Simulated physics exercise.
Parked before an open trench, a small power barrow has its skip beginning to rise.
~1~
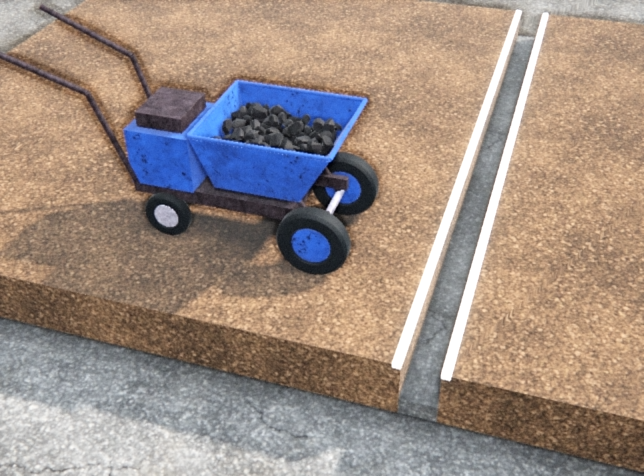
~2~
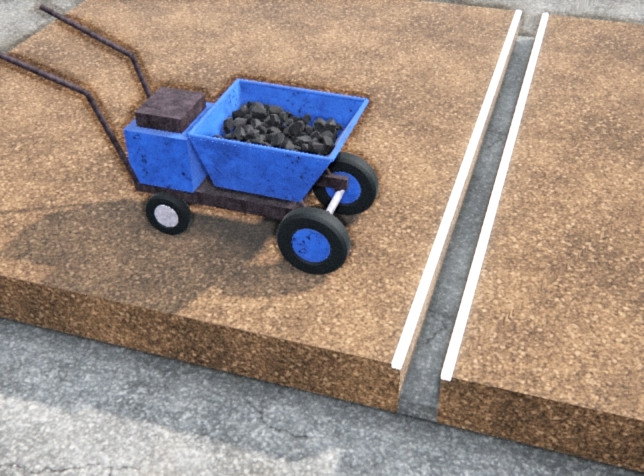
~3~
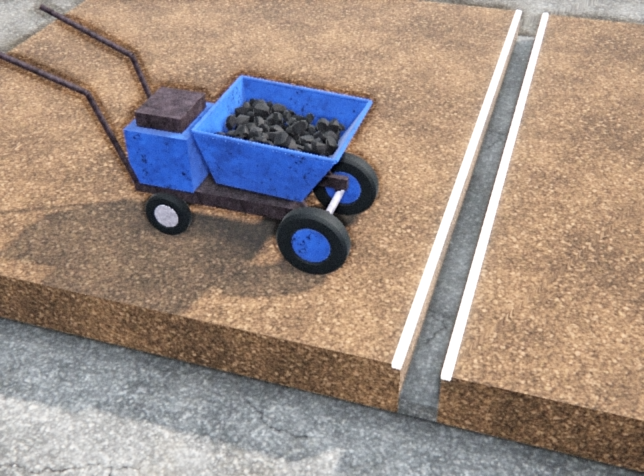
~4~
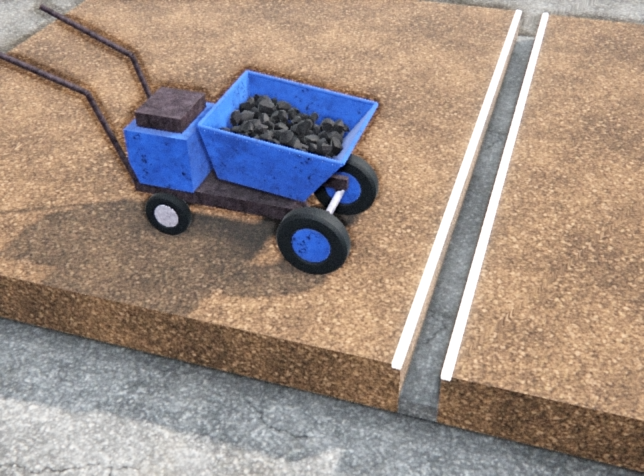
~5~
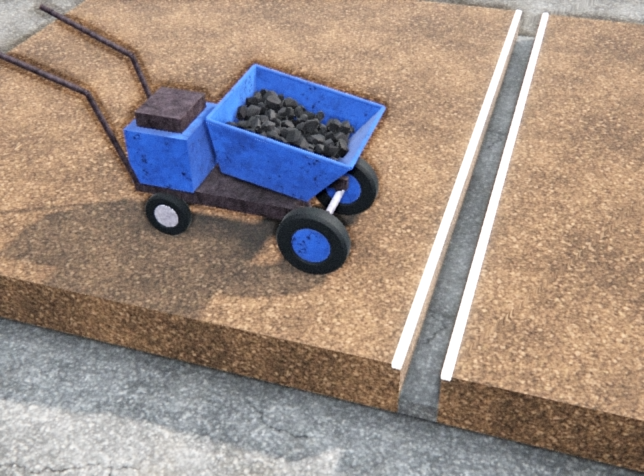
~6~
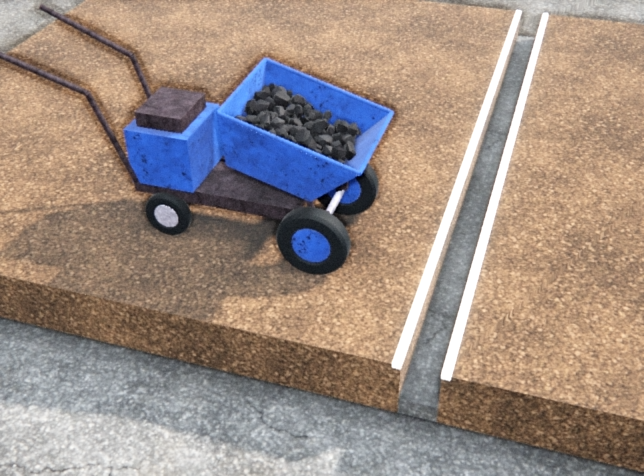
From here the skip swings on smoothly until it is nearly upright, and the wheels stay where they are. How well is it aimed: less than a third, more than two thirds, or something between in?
Result: A large part above two thirds reaches the trench.
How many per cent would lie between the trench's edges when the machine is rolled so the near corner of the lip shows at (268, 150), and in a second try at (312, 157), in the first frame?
Approximately 30 per cent and 70 per cent, in that order.
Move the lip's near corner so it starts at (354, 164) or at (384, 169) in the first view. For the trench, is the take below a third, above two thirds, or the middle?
So the first position comes out as in the middle band, the second as under a third.
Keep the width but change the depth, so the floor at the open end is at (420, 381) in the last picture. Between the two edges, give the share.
50 %.
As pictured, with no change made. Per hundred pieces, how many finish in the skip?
Close to 5 in a hundred.
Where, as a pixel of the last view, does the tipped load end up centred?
About pixel (454, 272).
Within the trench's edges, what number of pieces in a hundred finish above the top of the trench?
I'd put it near 15 in a hundred.
Just after the last frame, skip tipped steeply; every one in the skip.
A moment on, skip tipped right over; almost all in the skip; just a few short of the trench; about a tenth in or heaped over the trench; just a few beyond it; just a few falling.
Further on, skip tipped right over; roughly a third in the skip; just a few short of the trench; roughly half in or heaped over the trench; about a tenth beyond it.
When it is over, skip tipped right over; just a few in the skip; about a tenth short of the trench; the larger part in or heaped over the trench; about a tenth beyond it.
